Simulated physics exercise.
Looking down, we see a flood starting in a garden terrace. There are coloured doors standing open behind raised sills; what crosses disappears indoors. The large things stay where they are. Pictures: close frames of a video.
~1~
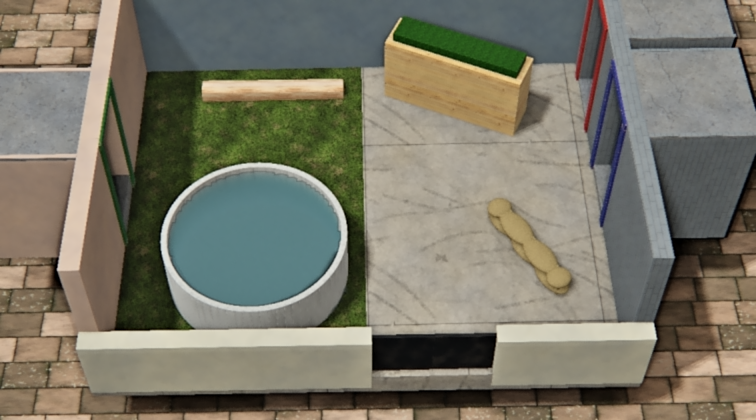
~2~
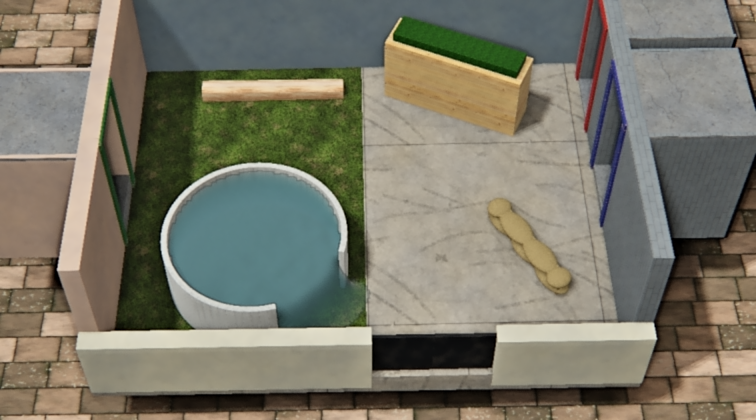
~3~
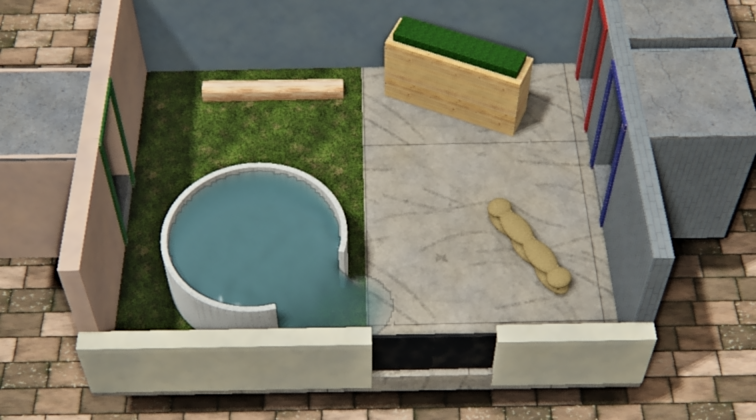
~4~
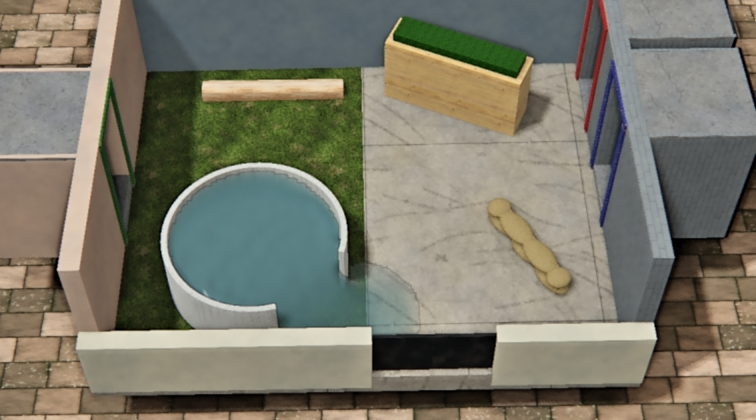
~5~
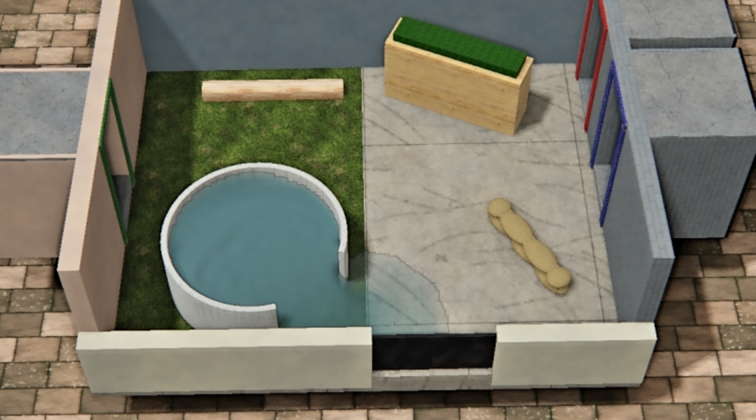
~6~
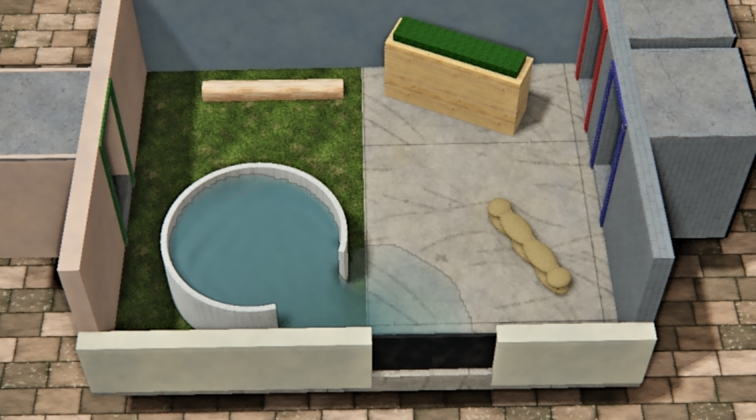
A round pool with a pale rim opens at its lower right, and its blue-green water spreads in a thin sheet across the grass and onto the grey paving. Seen from above, the walled garden terrace holds a timber beam, a wooden planter topped with green, a lumpy tan barrier, and open red, blue and green doorways. The water's curved edge creeps rightward along the front wall while the view stays still.
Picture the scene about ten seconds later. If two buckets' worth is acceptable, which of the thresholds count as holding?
The blue door counts as holding, the red door does not count, the green door counts as holding.
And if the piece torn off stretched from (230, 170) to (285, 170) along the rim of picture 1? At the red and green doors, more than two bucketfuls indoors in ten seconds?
In short: Red door keeps below it, green door holds.
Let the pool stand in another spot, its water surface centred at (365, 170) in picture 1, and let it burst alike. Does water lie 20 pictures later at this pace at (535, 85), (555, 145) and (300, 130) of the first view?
I'd call them watered, watered and still dry, in the order asked.
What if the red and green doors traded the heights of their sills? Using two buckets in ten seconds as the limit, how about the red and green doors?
After the swap, the red door falls short and the green door overshoots.
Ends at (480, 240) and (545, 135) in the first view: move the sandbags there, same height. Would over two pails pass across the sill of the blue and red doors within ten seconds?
Looks like the blue door gets too much and the red door gets too much.
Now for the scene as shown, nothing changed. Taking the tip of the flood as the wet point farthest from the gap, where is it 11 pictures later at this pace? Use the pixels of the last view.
Farthest reach: About (586, 165).
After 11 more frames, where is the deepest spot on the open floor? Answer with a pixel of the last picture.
Check close to (602, 354).
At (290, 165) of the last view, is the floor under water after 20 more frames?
At that place: Free of water.
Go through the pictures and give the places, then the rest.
The round pool at (255, 238) is whole and still, in the first frame.
The front is at (361, 292), out from the gap at (317, 309), in the second frame.
Water pours out at (317, 310) and has run to (384, 295), in the third frame.
Water pours out at (317, 312) and has run to (407, 291), in the fourth frame.
The front is at a hidden place, out from the gap at (317, 311), in the fifth frame.
Water pours out at (317, 311) and has run to a hidden place, in the sixth frame.
A moment on, water covers 25 % of the floor; the blue door not reached, the red door not reached, the green door not reached.
Next, water covers 35 % of the floor; the blue door wet at the sill, nothing in, the red door not reached, the green door not reached.
Then, water covers 65 % of the floor; the blue door wet at the sill, nothing in, the red door wet at the sill, nothing in, the green door wet at the sill, nothing in.
Later, water covers 95 % of the floor; the blue door wet at the sill, nothing in, the red door over two buckets in, the green door wet at the sill, nothing in.
In the end, water covers 95 % of the floor; the blue door wet at the sill, nothing in, the red door over two buckets in, the green door wet at the sill, nothing in.
